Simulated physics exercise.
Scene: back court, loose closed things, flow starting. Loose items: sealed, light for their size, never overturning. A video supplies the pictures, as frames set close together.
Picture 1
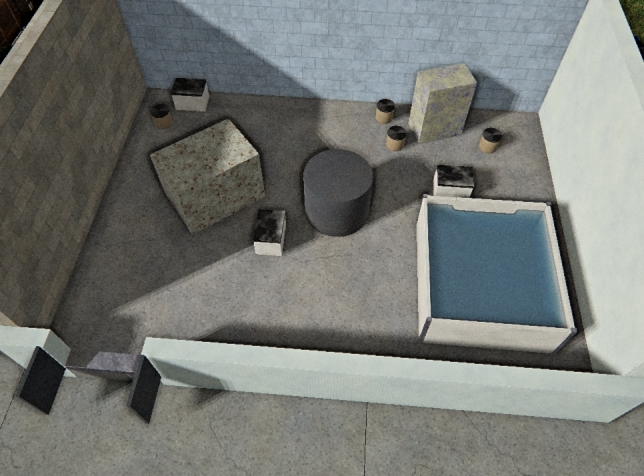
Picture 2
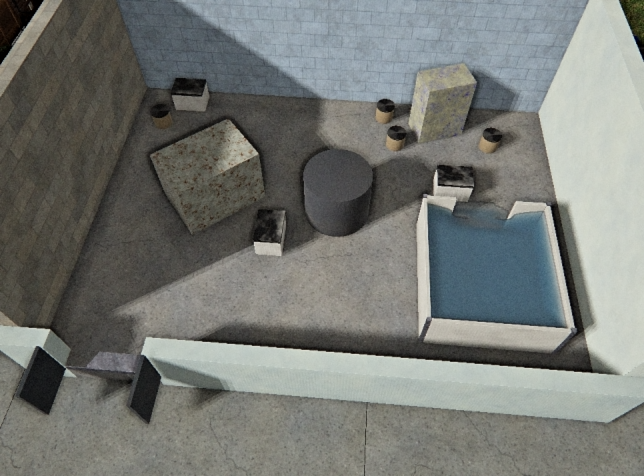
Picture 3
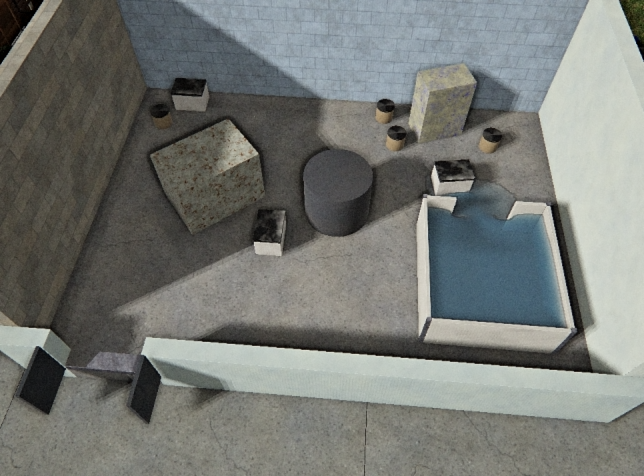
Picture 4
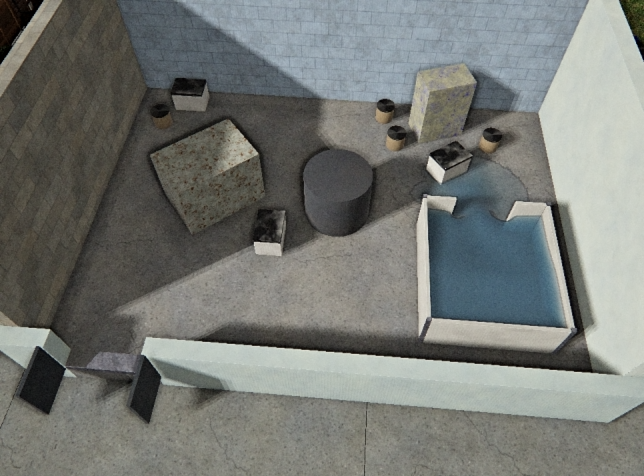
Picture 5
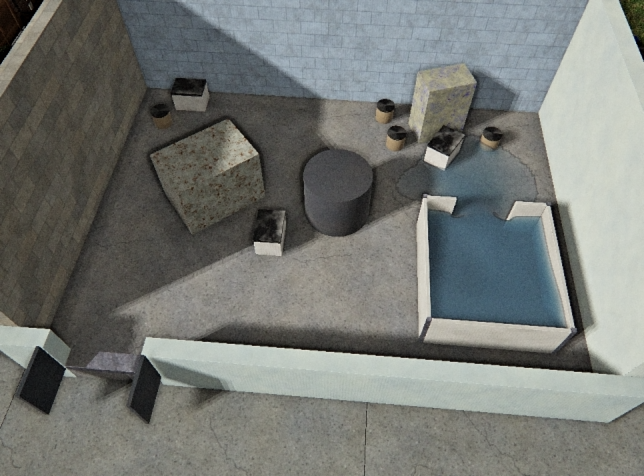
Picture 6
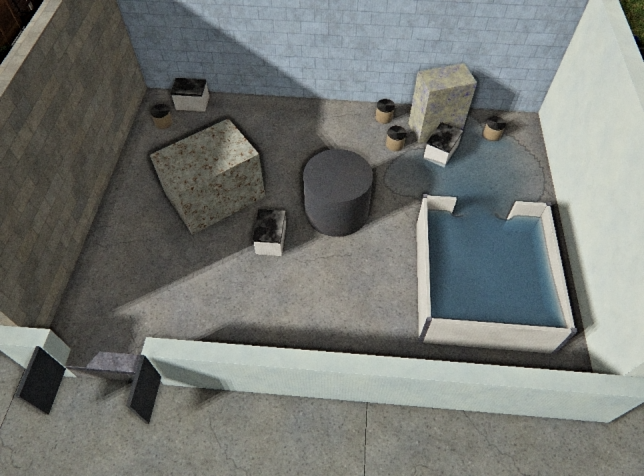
Water poured through a gap in the back wall of the white tank and spread across the grey courtyard floor, pushing a small black-topped white box back toward the tall stone block.
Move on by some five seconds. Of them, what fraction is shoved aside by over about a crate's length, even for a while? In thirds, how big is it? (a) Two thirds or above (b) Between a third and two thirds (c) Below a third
Option a: Two thirds or above.
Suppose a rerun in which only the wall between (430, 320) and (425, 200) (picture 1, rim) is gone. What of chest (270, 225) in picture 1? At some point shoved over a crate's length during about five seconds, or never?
I'd say it goes the distance.
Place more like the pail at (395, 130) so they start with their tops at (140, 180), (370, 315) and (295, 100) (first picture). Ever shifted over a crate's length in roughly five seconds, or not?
Item by item: Remains in place, remains in place, goes the distance.
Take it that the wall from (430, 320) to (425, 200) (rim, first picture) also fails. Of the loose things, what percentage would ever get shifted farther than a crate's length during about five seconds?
That works out to about 30 per cent of them.
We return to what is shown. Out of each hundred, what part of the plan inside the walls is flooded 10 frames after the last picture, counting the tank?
That works out to about 35 in a hundred.
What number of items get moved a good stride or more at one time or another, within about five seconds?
The figure is 6.
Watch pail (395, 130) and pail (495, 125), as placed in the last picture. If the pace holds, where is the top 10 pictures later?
Around (285, 91) and (524, 113).
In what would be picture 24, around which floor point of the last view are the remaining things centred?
The average lies close to (267, 132).
A moment on, 2 of 7 are well off their spots; 1 afloat.
Next, 3 of 7 are well off their spots; 3 afloat.
Later, 3 of 7 are well off their spots; 4 afloat.
In the end, 5 of 7 are well off their spots, and 6 have been at some point; 6 afloat.
